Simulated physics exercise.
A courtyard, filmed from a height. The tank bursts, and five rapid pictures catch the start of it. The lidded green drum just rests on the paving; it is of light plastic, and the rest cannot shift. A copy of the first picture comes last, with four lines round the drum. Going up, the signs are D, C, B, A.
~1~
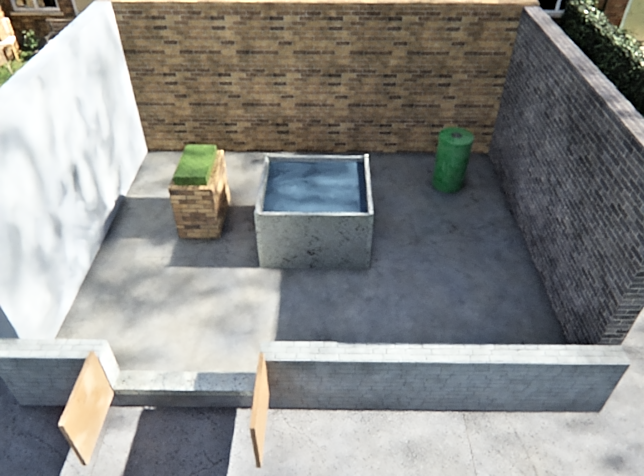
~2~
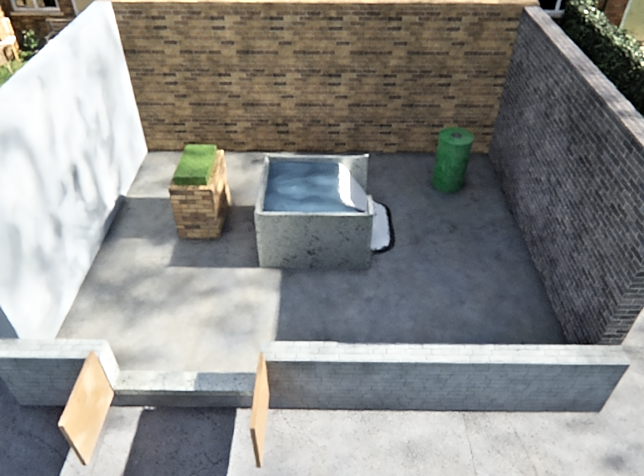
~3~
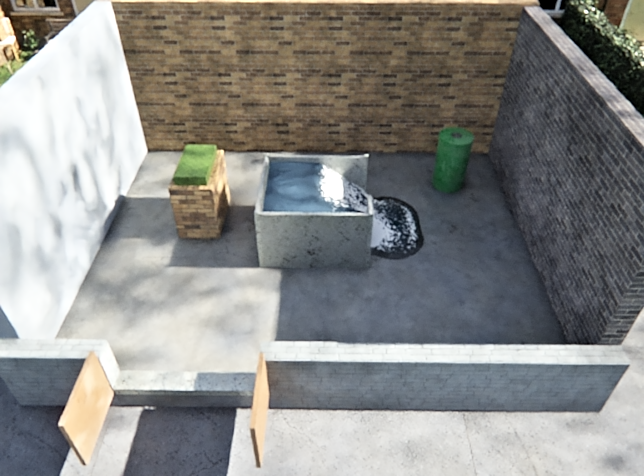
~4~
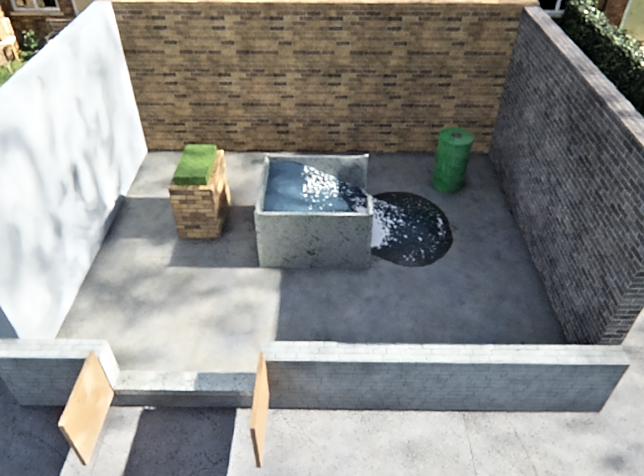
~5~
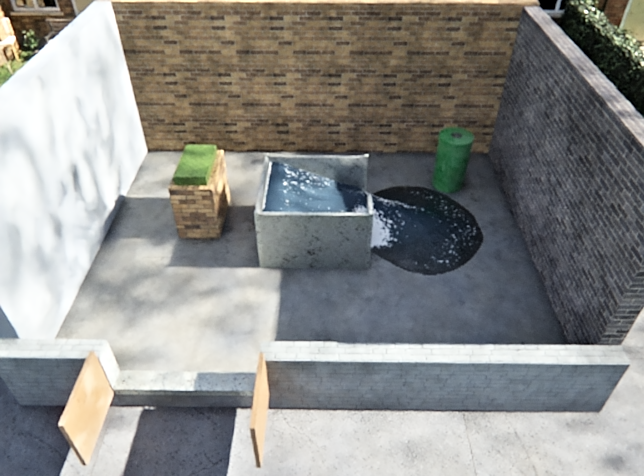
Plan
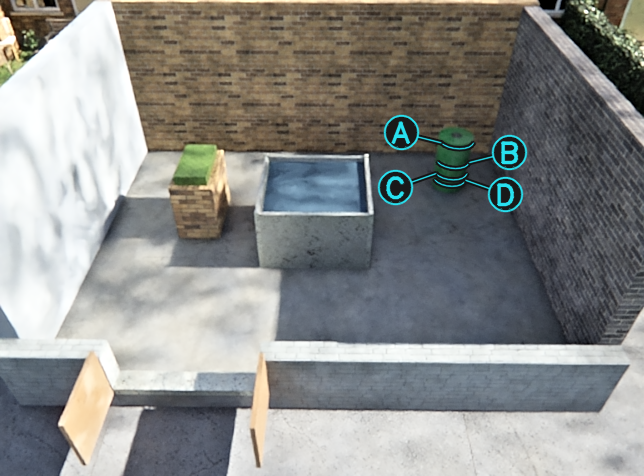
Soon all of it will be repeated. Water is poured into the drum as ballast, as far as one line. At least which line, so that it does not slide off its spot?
That is line B.
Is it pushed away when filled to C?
Yes, that goes wrong.
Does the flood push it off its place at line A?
No.
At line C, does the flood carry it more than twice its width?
No.
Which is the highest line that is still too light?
Line C.
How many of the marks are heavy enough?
Two of them.
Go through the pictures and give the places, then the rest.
Lid of the green drum at (457, 136); tank full, its middle at (315, 188); open gate at (184, 343), in the first frame.
In the second frame, 2 % of the ground under water, its edge towards the drum at (384, 210).
In the third frame, 4 % of the ground under water, its edge towards the drum at (404, 205).
In the fourth frame, 7 % of the ground under water, its edge towards the drum at (428, 203).
Lid of the green drum at (457, 136); 10 % of the ground under water, its edge towards the drum at (429, 191), in the fifth frame.
In cyan, A at (459, 148); B at (455, 168); C at (453, 179); D at (452, 186); from the bottom up D, C, B, A.
Choosing A, it does not move.
Choosing B, it does not move.
Choosing C, it is pushed about half its own width away.
Choosing D, it is pushed about 3 times its own width away.
